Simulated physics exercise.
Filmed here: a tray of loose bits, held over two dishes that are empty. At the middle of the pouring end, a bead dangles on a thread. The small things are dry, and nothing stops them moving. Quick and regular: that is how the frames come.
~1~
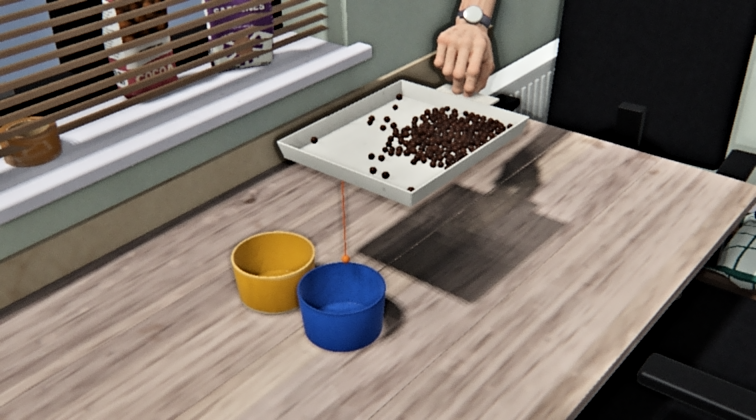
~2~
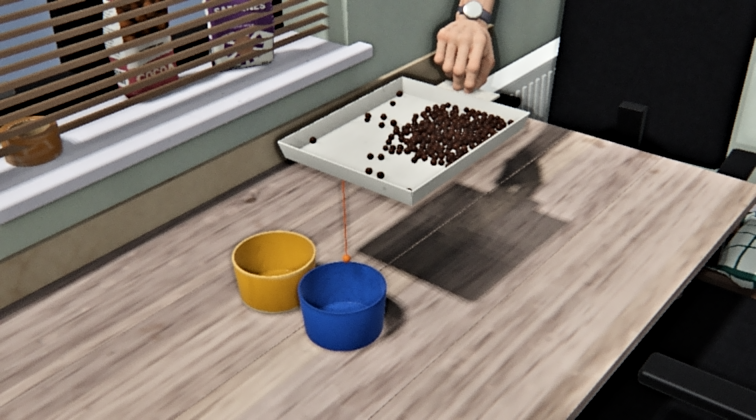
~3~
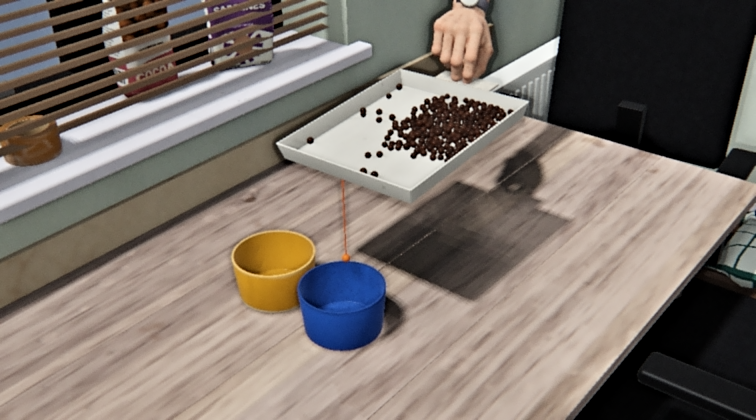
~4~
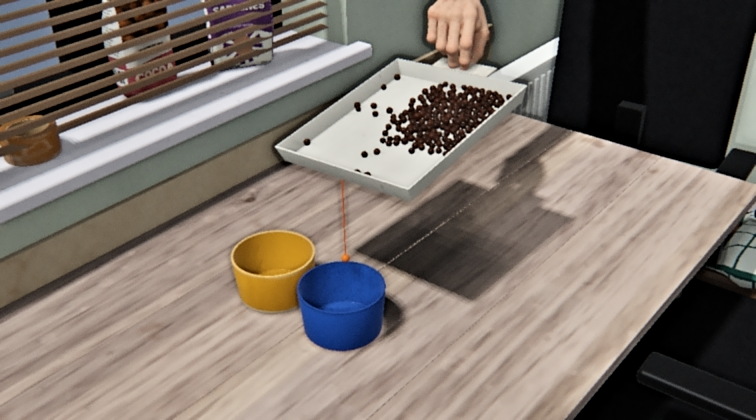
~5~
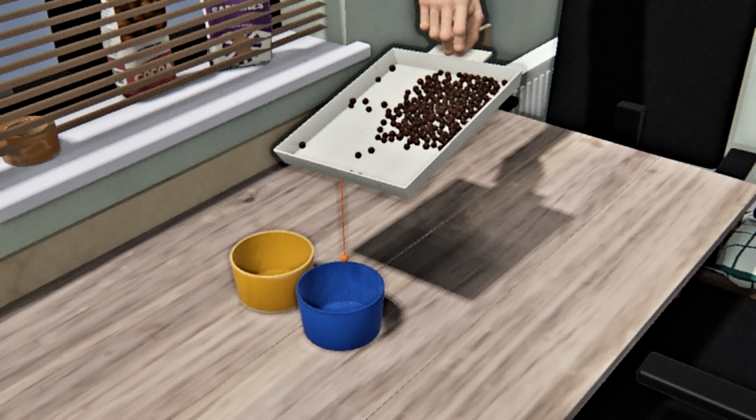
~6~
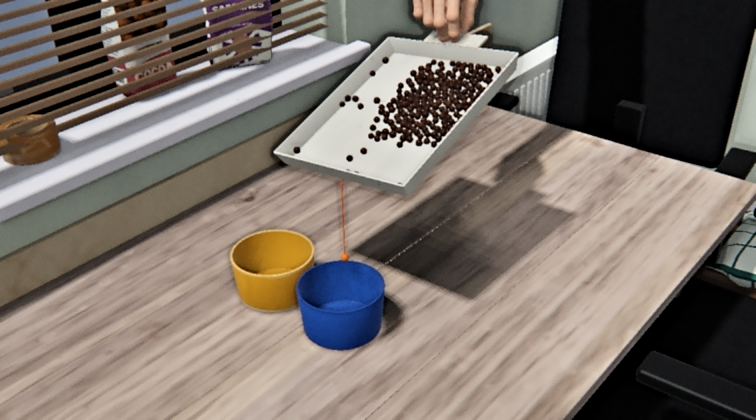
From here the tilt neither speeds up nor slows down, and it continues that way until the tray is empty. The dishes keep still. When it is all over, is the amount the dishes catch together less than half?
No, they hold more than half.
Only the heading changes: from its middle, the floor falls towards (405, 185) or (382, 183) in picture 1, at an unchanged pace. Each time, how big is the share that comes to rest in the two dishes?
The first try gives close to 10 percent; the next gives 10 percent.
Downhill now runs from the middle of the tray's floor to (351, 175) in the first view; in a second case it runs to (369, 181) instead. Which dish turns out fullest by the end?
1: The dish to the right. 2: The dish to the right.
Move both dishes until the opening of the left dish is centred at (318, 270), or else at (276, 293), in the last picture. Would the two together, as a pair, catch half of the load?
In turn: Below a half; less than half.
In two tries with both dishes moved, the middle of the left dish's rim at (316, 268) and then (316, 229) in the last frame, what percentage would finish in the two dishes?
Trial 1 around 30 percent, trial 2 around 10 percent.
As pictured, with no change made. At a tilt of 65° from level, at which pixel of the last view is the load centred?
Look about (295, 174) in the last picture.
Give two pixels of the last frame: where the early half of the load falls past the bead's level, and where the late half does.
I'd put it at roughly (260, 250), and after that at roughly (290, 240).
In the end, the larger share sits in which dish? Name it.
That one is the leftward one.
Soon after the last picture, tray tipped steeply; about two thirds on the tray; a stray few in the right dish; a small part in the left dish; a small part outside both; about a quarter in the air.
A little later, tray tipped past a quarter turn; a small part on the tray; a stray few in the right dish; about two thirds in the left dish; a small part outside both; a small part in the air.
Later still, tray tipped past a quarter turn; a small part in the right dish; most in the left dish; a small part outside both.
By the end, tray tipped past a quarter turn; a small part in the right dish; most in the left dish; a small part outside both.
